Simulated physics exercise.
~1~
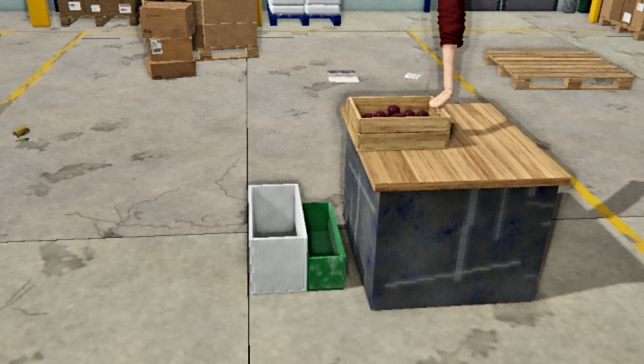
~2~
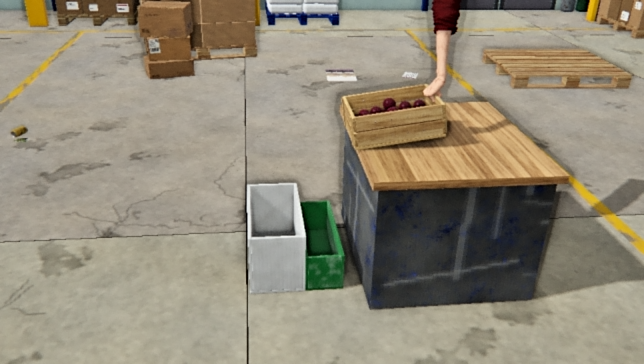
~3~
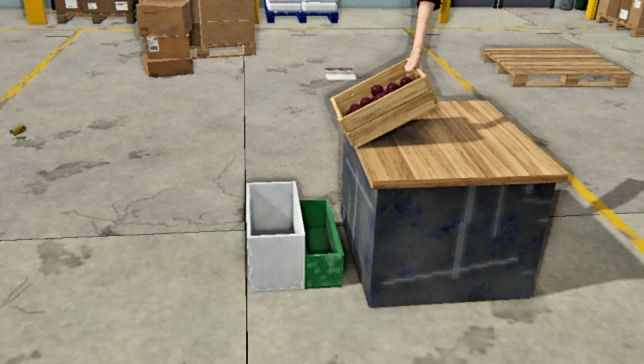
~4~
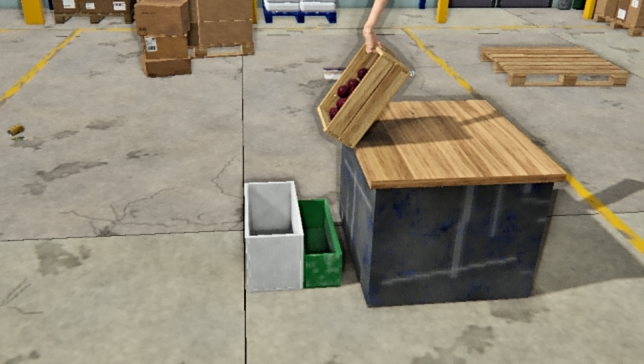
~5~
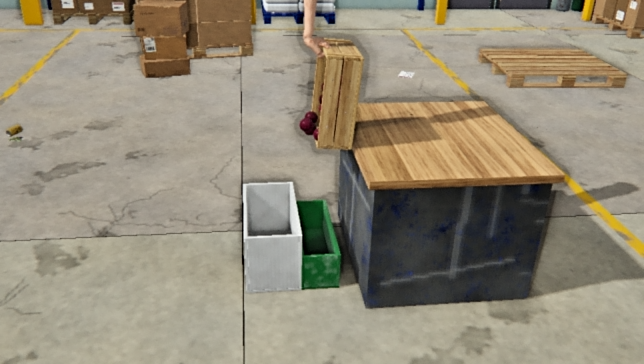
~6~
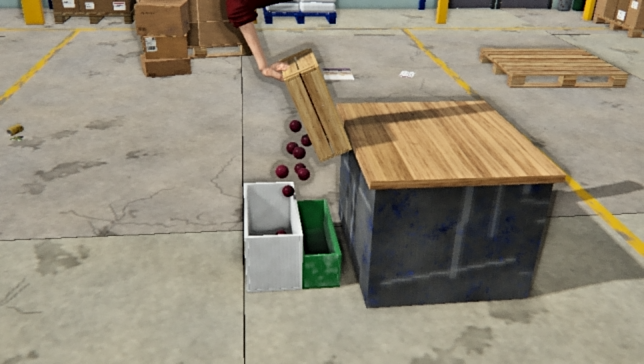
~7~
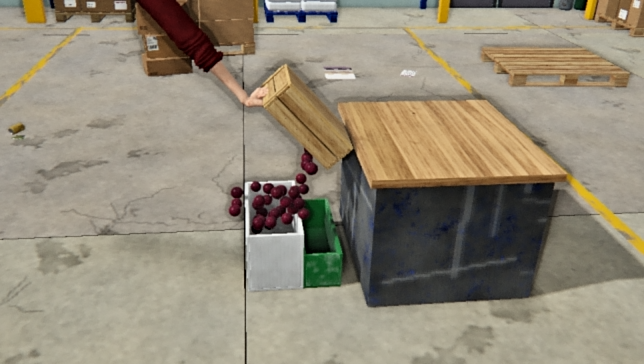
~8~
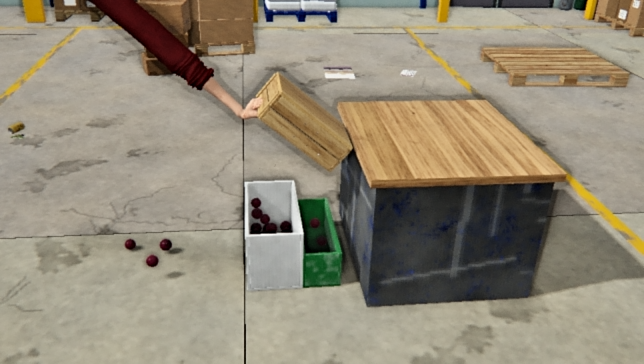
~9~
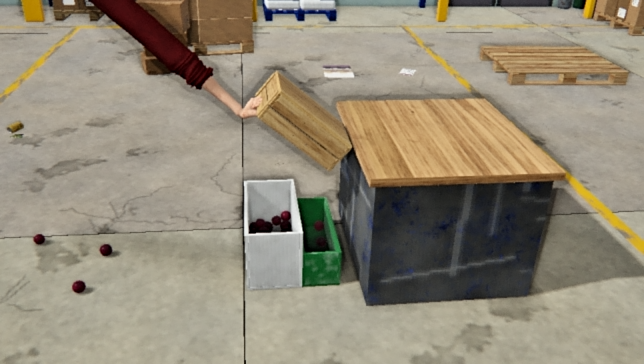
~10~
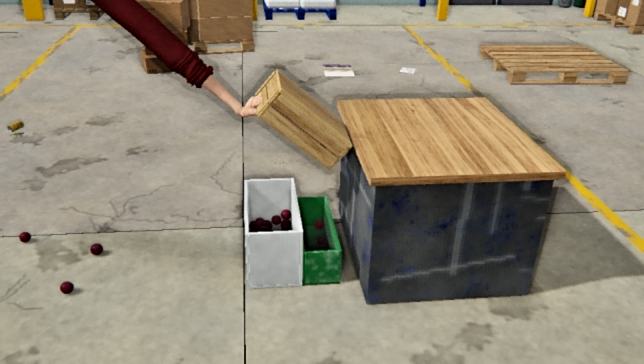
The video shows a hand tipping a wooden tote of red onions leftward over the edge of a bench until they tumble out, most dropping into a white bin, a few into the green bin beside it, and three rolling left across the floor as the tote stays tilted.
